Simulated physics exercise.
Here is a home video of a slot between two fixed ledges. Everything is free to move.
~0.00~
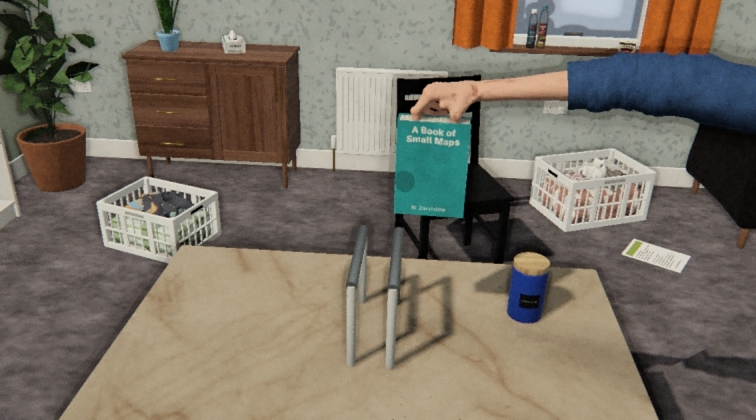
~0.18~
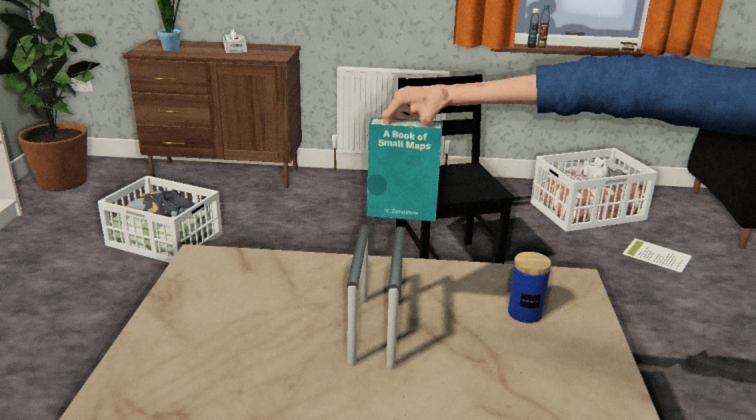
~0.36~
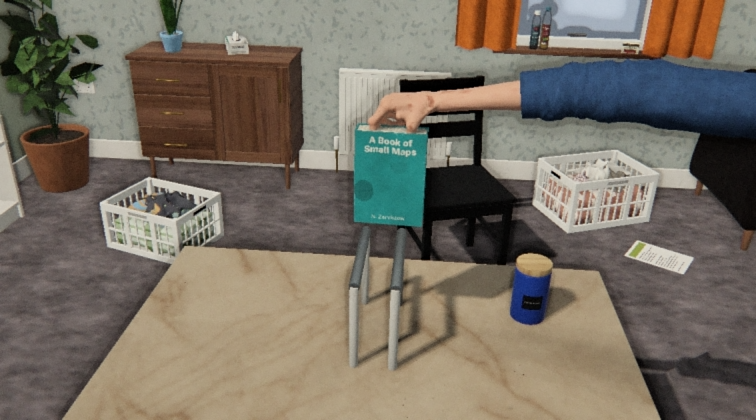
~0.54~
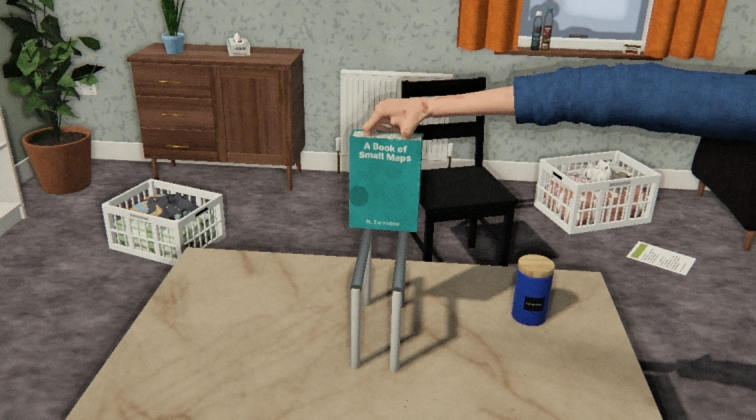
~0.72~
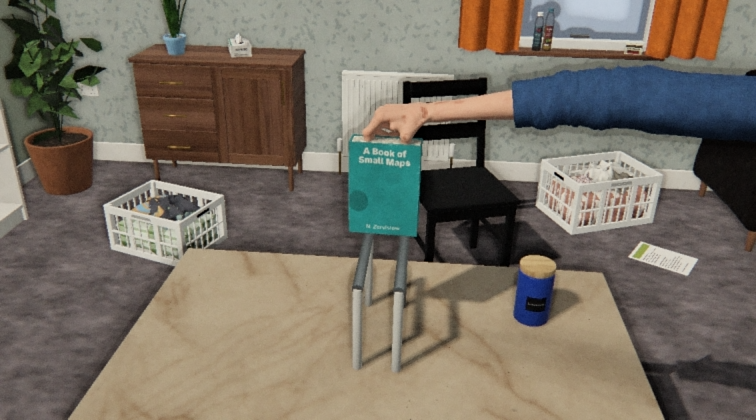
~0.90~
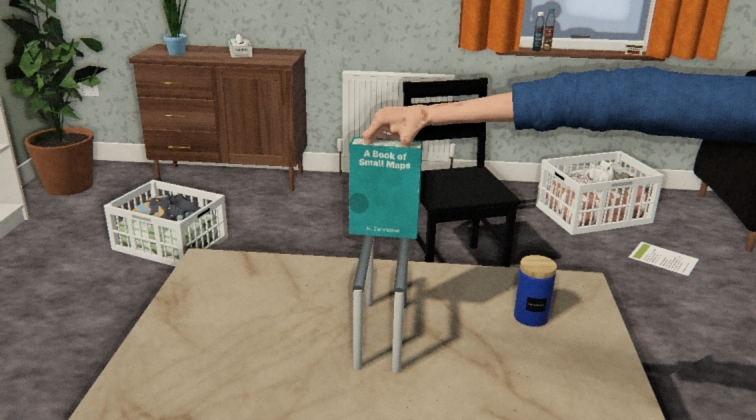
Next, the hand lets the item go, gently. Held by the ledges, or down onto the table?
I reckon it is checked at the gap.
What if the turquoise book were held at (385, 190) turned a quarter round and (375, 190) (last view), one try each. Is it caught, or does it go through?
In the first case it falls clear through; in the second it gets held up.
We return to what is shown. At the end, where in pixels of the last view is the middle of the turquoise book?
It finishes at around (385, 214).
By 1.10 s, turquoise book moved a little near (385, 209).
By 1.20 s, turquoise book moved a little near (385, 214).
When it is over (1.9 s), moved from the start, turquoise book; blue jar as before. End places, in pixels of the last picture, turquoise book near (385, 214). The book lodges.
